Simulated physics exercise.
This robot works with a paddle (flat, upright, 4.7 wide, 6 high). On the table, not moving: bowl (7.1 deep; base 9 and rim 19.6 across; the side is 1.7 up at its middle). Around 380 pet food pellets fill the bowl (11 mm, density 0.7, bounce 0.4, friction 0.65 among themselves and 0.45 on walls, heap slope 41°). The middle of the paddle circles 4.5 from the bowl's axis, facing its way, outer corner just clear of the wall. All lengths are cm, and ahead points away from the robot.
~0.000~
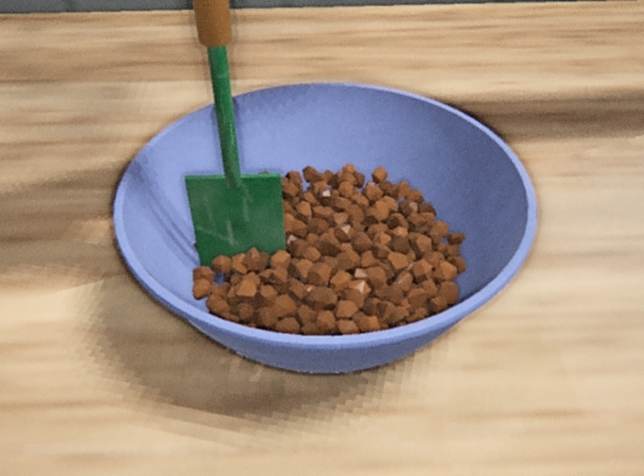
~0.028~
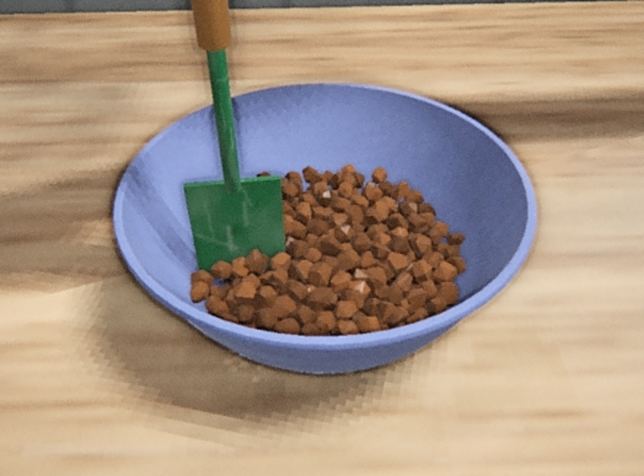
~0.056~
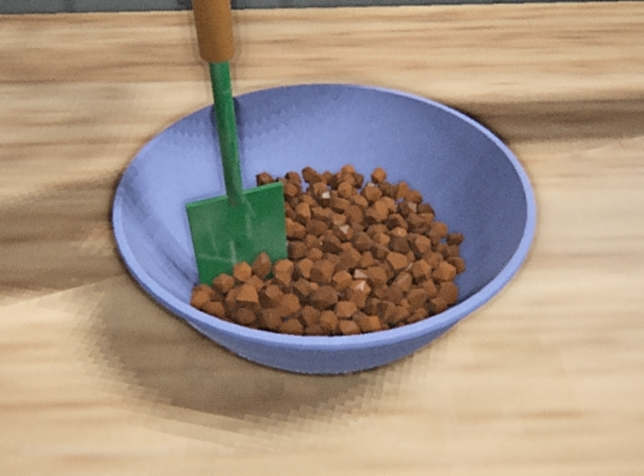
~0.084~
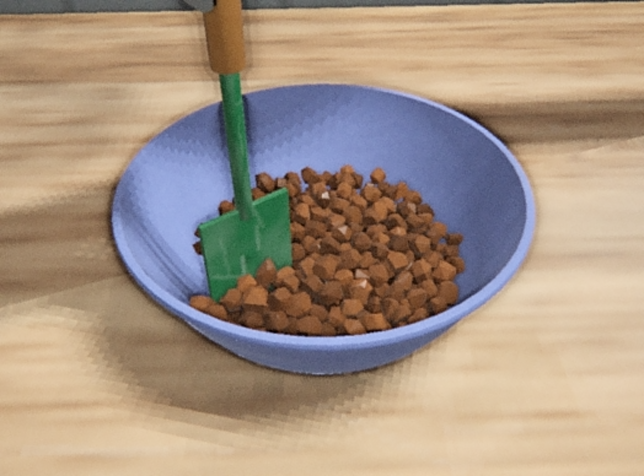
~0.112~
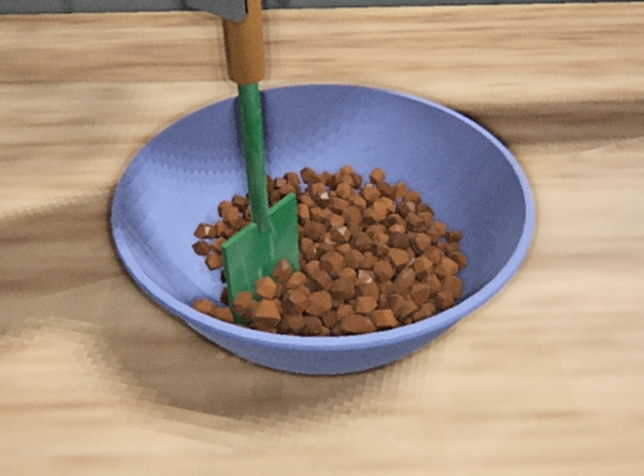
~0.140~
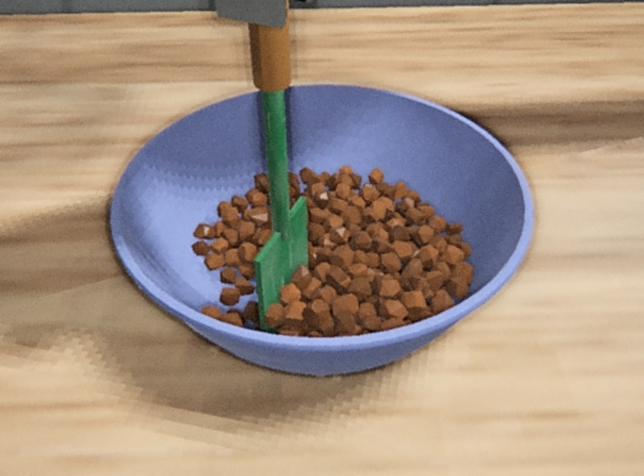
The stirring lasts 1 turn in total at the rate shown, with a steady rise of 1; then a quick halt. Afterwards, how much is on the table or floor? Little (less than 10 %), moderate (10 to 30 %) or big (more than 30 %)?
Answer: Little; less than 10 % of the pet food pellets finish on the table or floor.
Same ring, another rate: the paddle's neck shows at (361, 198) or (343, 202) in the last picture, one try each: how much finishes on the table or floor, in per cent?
About 20 and 20 per cent.
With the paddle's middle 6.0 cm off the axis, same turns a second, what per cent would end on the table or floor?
In that case some 0 per cent.
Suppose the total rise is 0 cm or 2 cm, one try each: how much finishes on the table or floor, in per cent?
Some 5 and 0 per cent.
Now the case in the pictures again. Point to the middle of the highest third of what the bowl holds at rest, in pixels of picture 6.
Near (231, 266).
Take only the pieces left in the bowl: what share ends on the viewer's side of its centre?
About 55 per cent.
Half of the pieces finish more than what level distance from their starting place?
Some 7 cm.
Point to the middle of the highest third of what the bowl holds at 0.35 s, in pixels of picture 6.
Around (425, 180).
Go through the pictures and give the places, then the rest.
In the first frame, the paddle neck at (229, 150), 0° round; upper third of the load around (344, 242), from x 200 to 455, top at y 175; 381 in the bowl.
In the second frame, the paddle neck at (229, 155), 5° round; upper third of the load around (344, 243), from x 200 to 455, top at y 175.
In the third frame, the paddle neck at (232, 168), 19° round; upper third of the load around (335, 251), from x 200 to 455, top at y 175.
In the fourth frame, the paddle neck at (241, 181), 35° round; upper third of the load around (332, 259), from x 200 to 455, top at y 175.
In the fifth frame, the paddle neck at (258, 192), 50° round; upper third of the load around (343, 270), from x 200 to 455, top at y 175.
In the sixth frame, the paddle neck at (280, 200), 65° round; upper third of the load around (358, 275), from x 200 to 465, top at y 175; 381 in the bowl.
After 0.35 s, 179° round, highest piece 9 above the table; 380 in the bowl, 1 in flight or on the tool.
After 0.56 s, 292° round, highest piece 9 above the table; 375 in the bowl, 3 on the table or floor, 3 in flight or on the tool.
After 0.87 s, 0° round, highest piece 7 above the table; 366 in the bowl, 15 on the table or floor.
After 1.57 s, 0° round, highest piece 7 above the table; 366 in the bowl, 15 on the table or floor.
In the end, 366 in the bowl, 15 on the table or floor. That is 4 % on the table or floor.
